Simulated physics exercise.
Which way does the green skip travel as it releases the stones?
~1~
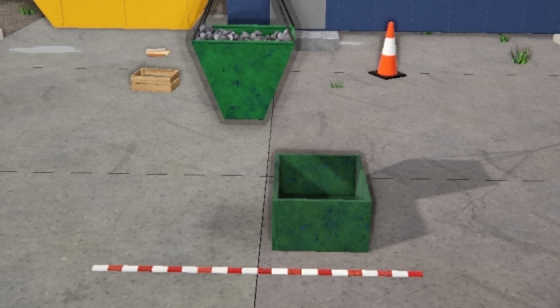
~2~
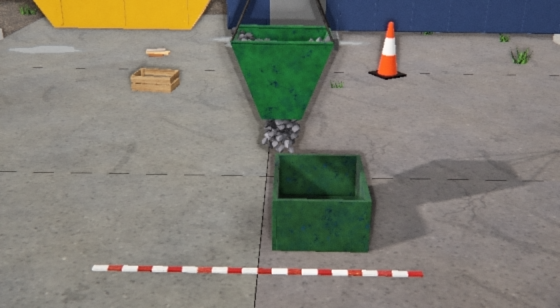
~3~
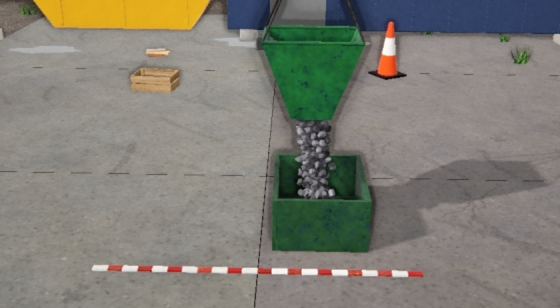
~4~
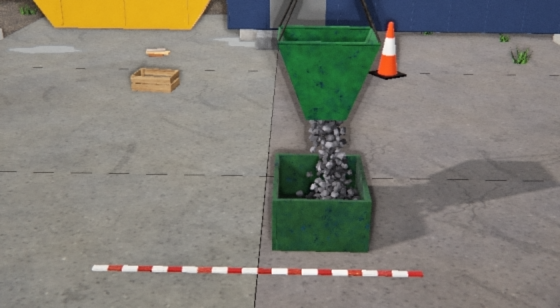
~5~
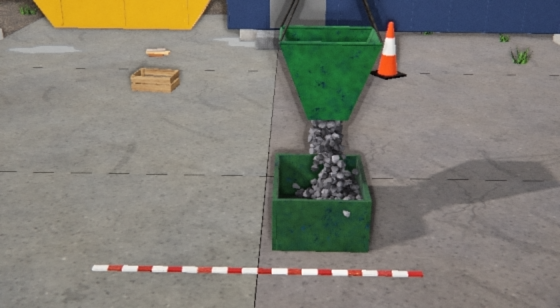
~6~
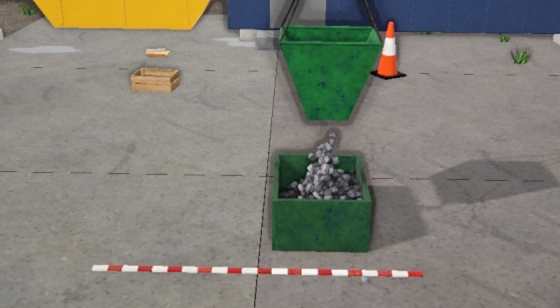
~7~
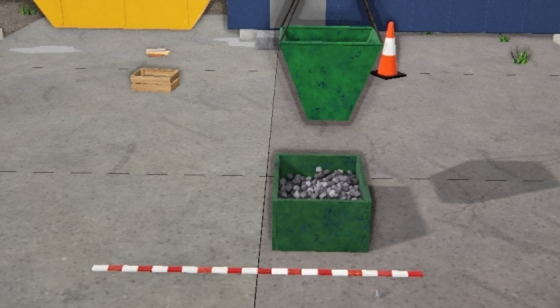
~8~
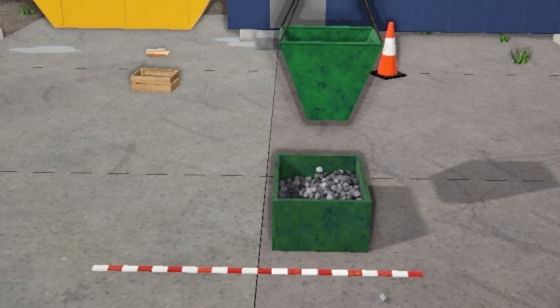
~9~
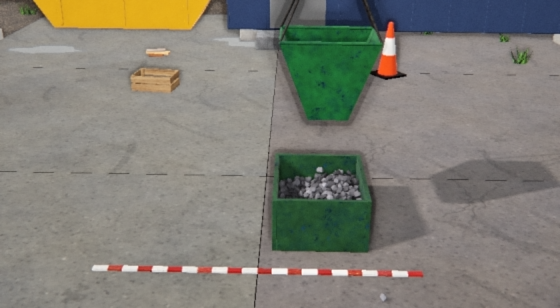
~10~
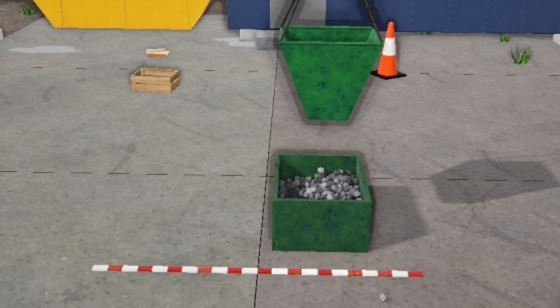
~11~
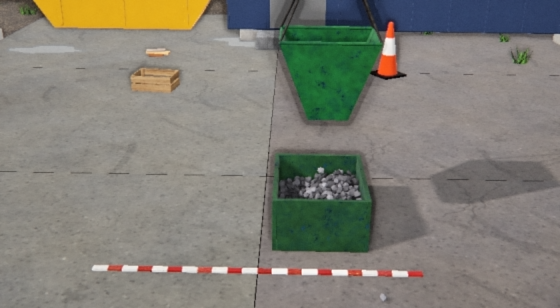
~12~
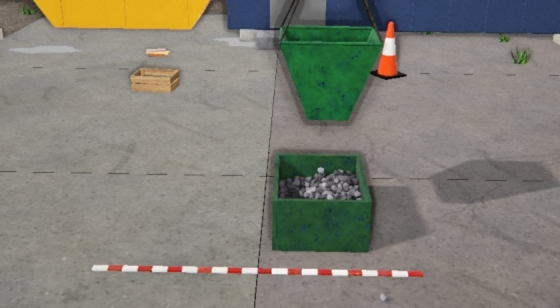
The green skip moves to the right before stopping above the bin.
